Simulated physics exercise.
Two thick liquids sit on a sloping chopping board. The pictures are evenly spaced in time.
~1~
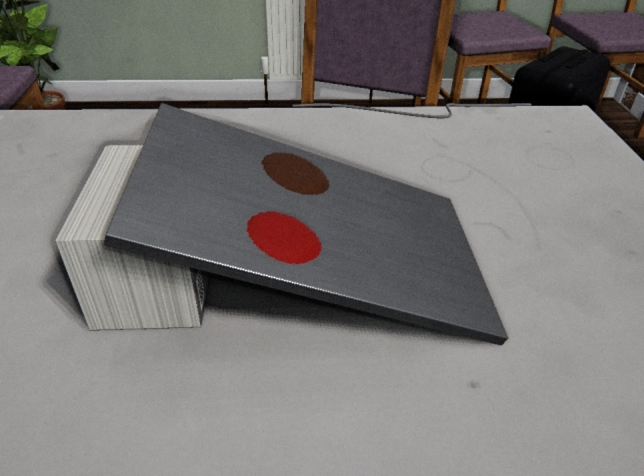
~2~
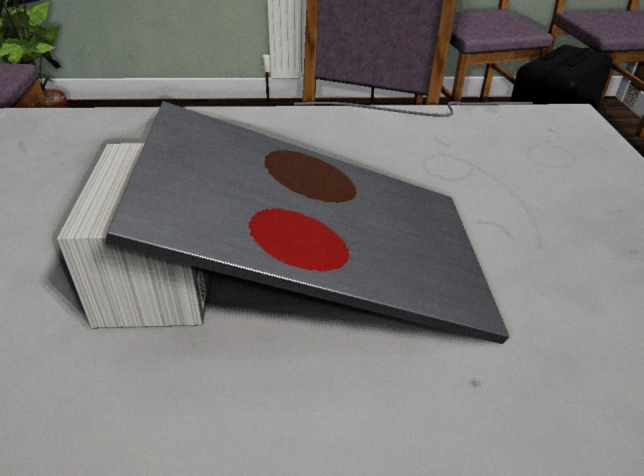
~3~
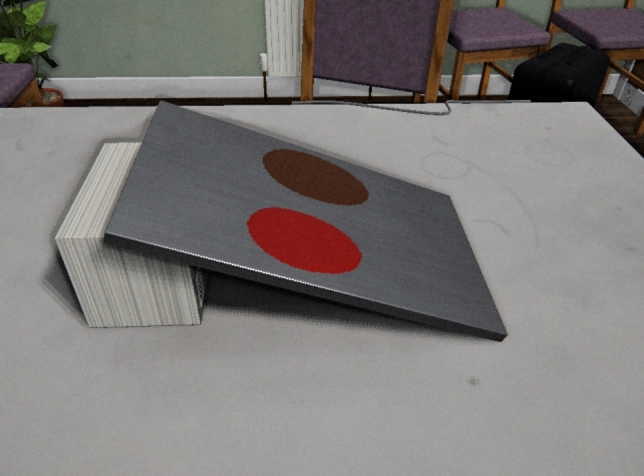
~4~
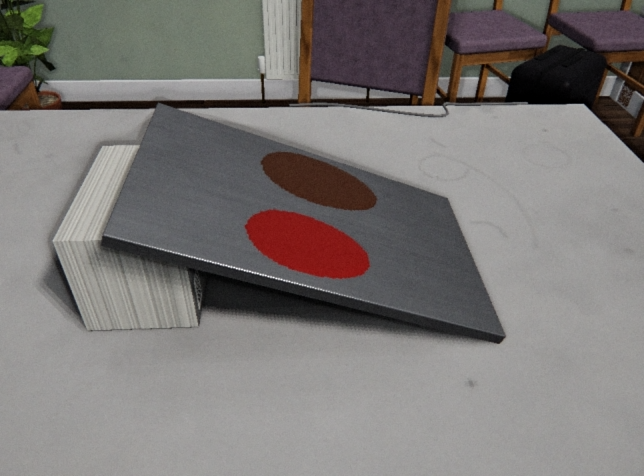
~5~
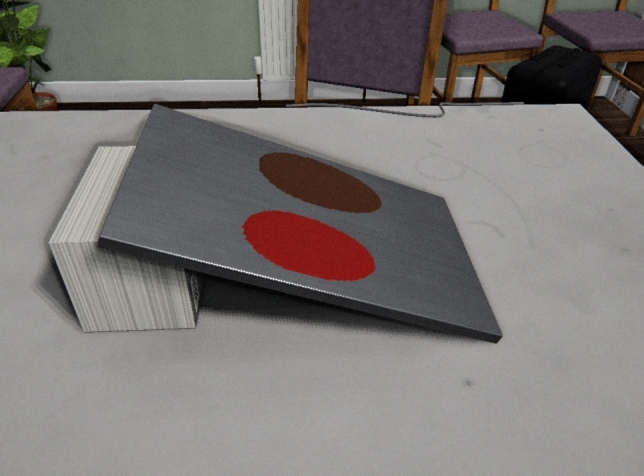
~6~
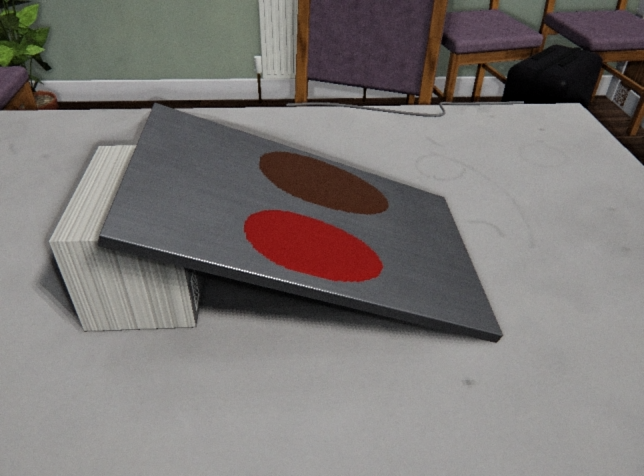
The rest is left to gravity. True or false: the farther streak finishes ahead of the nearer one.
True.
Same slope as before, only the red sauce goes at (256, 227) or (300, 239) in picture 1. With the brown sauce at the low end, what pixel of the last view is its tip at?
Starting from the first spot it gets to (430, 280), and from the second to (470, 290).
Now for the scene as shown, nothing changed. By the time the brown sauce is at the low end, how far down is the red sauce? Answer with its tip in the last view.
At about (450, 281).
A moment on, the red sauce is three quarters of the way down; the brown sauce is close to the edge.
When it is over, the red sauce is close to the edge; the brown sauce is at the low edge.
